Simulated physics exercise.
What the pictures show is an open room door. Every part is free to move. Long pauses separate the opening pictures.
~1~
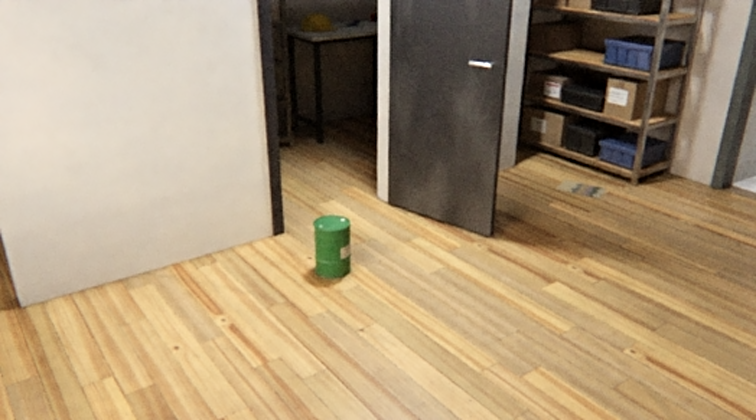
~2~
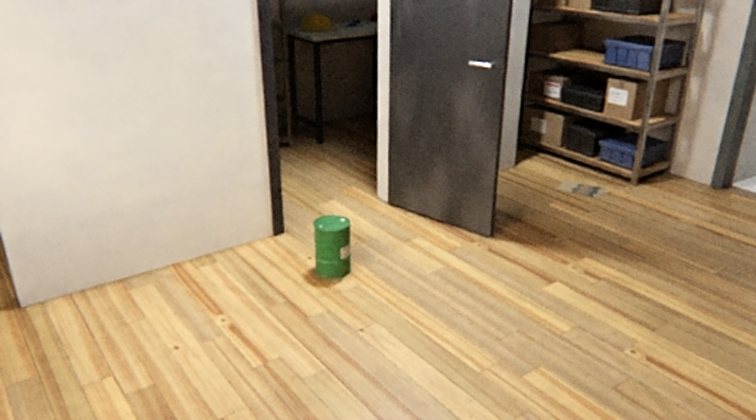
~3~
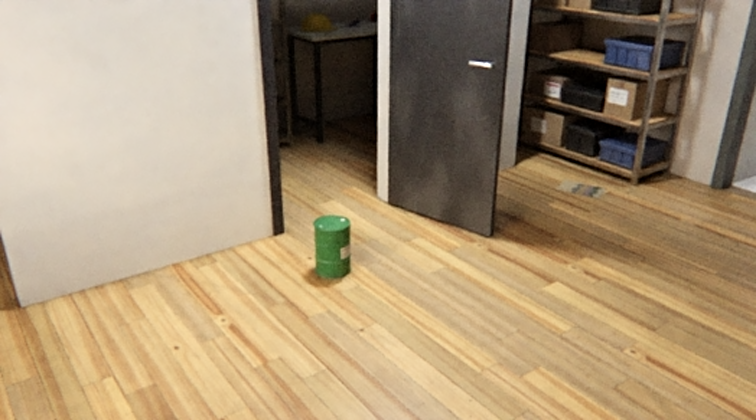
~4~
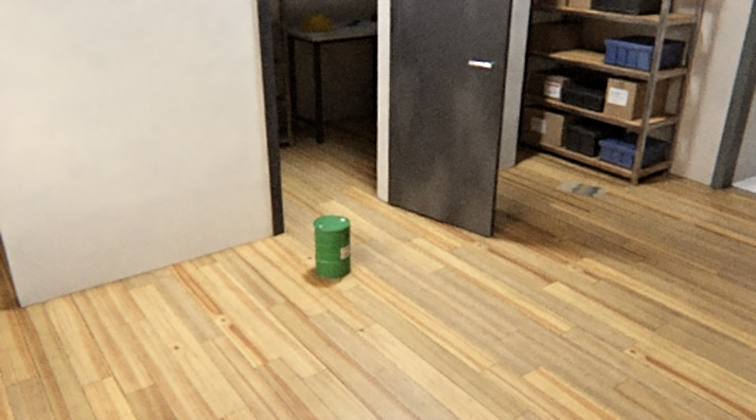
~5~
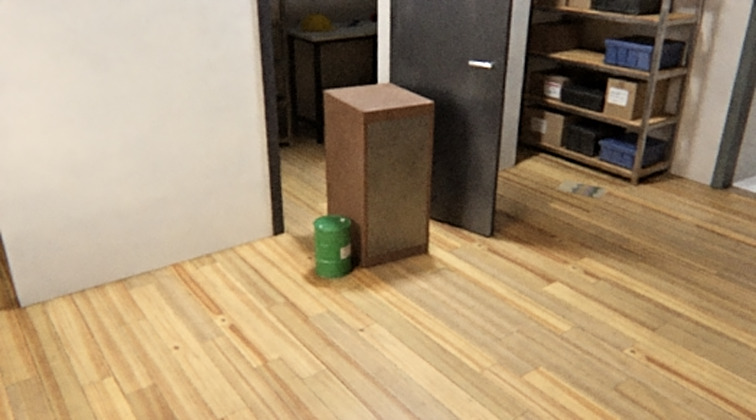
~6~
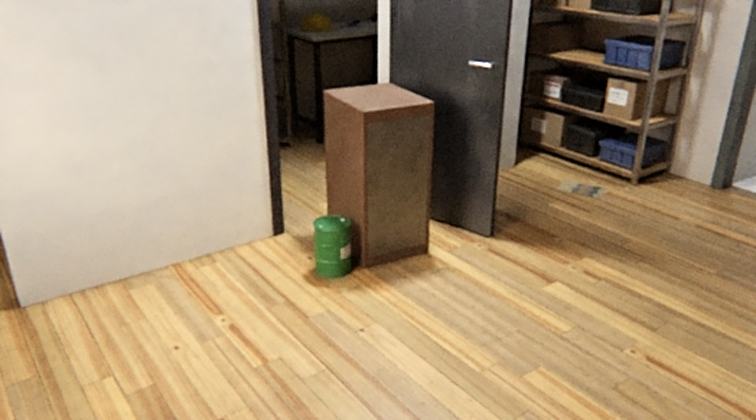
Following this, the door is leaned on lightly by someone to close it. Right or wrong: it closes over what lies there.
Wrong.
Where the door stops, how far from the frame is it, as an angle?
Roughly 70 degrees open.
Then, 0.30 s later than the last frame, door at 99°.
Then, 0.50 s later than the last frame, door at 89°.
Then, 0.70 s later than the last frame, door at 77°.
Then, 0.80 s later than the last frame, door at 72°.
When it is over, door at 72°; both as before. End places, in pixels of the last picture, brown appliance near (376, 173).
